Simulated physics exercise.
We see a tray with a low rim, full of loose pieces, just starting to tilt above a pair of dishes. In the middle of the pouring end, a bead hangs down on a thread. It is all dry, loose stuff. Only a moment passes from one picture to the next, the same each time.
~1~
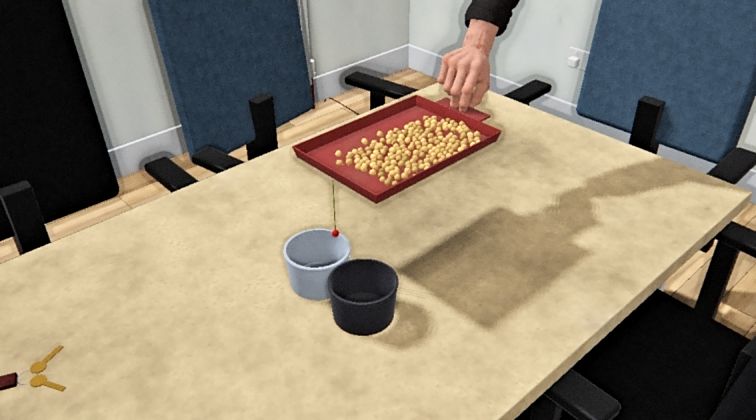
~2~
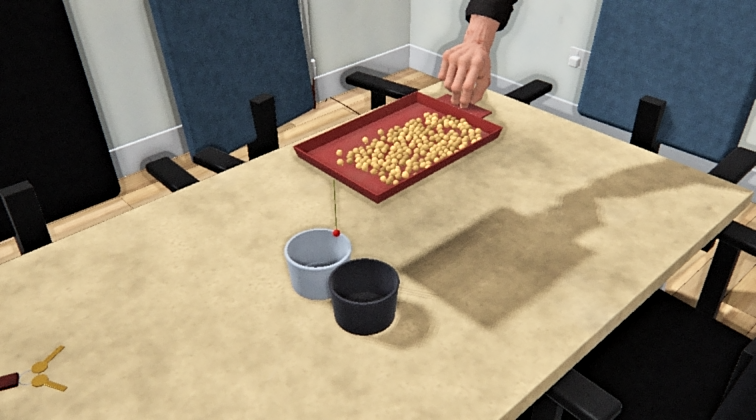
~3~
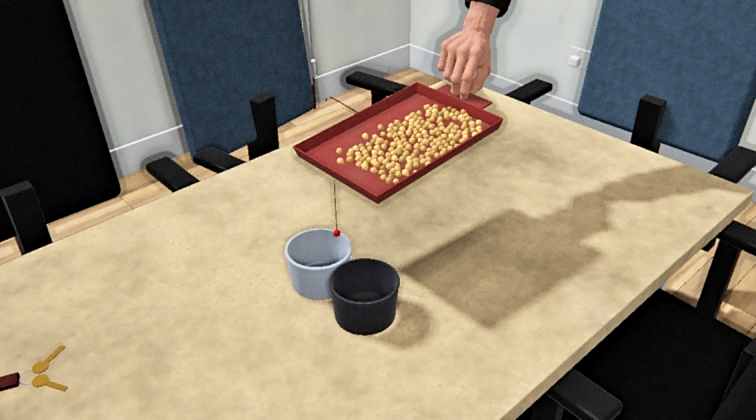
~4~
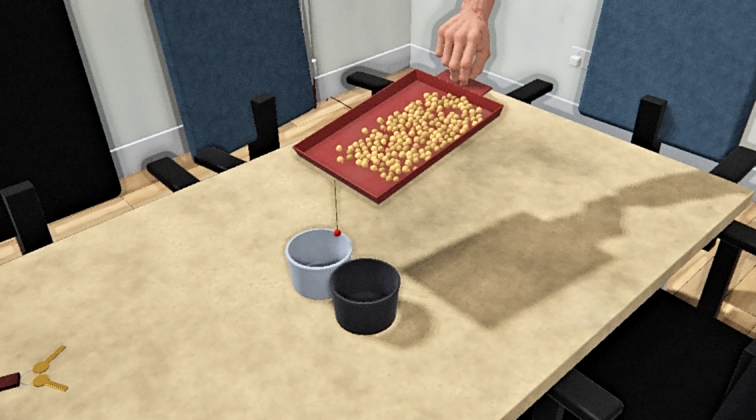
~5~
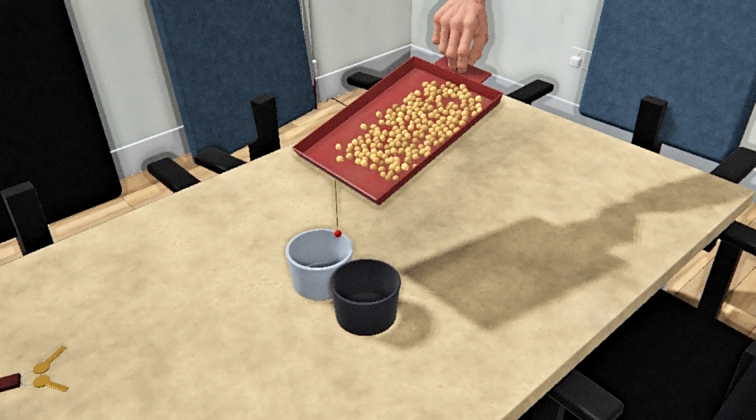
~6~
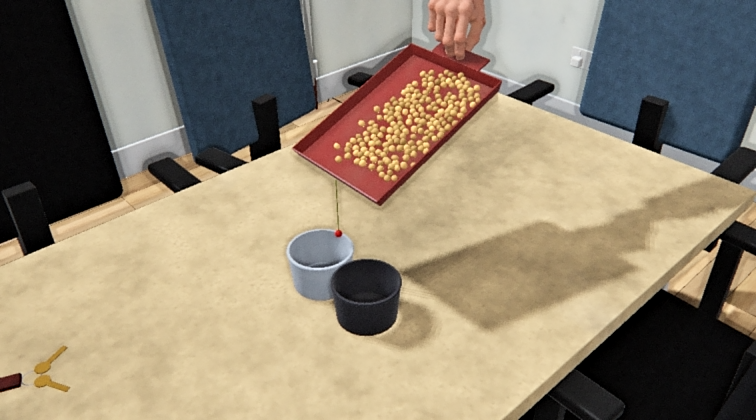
A red tray of dried chickpeas, gripped at its far end by a hand, starts out nearly level above a pale blue dish and a black one on a table. The hand steadily raises that end, tilting the tray clearly toward the dishes, while the red bead hangs almost still on its thread.
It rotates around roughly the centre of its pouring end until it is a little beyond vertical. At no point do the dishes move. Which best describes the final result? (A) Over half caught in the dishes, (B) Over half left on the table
Over half caught in the dishes (A).
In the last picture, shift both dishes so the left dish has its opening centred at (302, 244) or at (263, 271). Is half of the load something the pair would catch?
Well, it comes to a greater portion at first and a lesser portion after that.
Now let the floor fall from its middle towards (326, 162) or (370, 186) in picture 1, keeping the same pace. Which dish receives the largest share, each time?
Number one favours the left of the two; number two favours the right of the two.
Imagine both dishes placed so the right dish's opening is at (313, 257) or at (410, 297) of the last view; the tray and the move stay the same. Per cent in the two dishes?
Around 50 % followed by around 30 %.
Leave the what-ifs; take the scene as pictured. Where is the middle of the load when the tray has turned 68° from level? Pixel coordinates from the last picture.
I'd mark the middle close to (351, 177).
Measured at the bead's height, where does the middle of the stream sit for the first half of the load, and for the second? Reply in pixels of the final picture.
Close to (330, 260), then close to (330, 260).
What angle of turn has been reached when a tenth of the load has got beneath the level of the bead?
The angle is roughly 75° at that point.
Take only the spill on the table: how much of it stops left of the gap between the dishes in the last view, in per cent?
That comes to about 100 per cent of the pieces.
Just after the last frame, tray tipped steeply; the larger part on the tray; just a few in the right dish; about a tenth in the air.
A moment on, tray tipped past a quarter turn; roughly a quarter on the tray; about a tenth in the right dish; about a tenth in the left dish; about a tenth outside both; roughly a quarter in the air.
Further on, tray tipped past a quarter turn; roughly a third in the right dish; roughly a third in the left dish; roughly a quarter outside both.
When it is over, tray tipped past a quarter turn; roughly a third in the right dish; roughly a third in the left dish; roughly a quarter outside both.
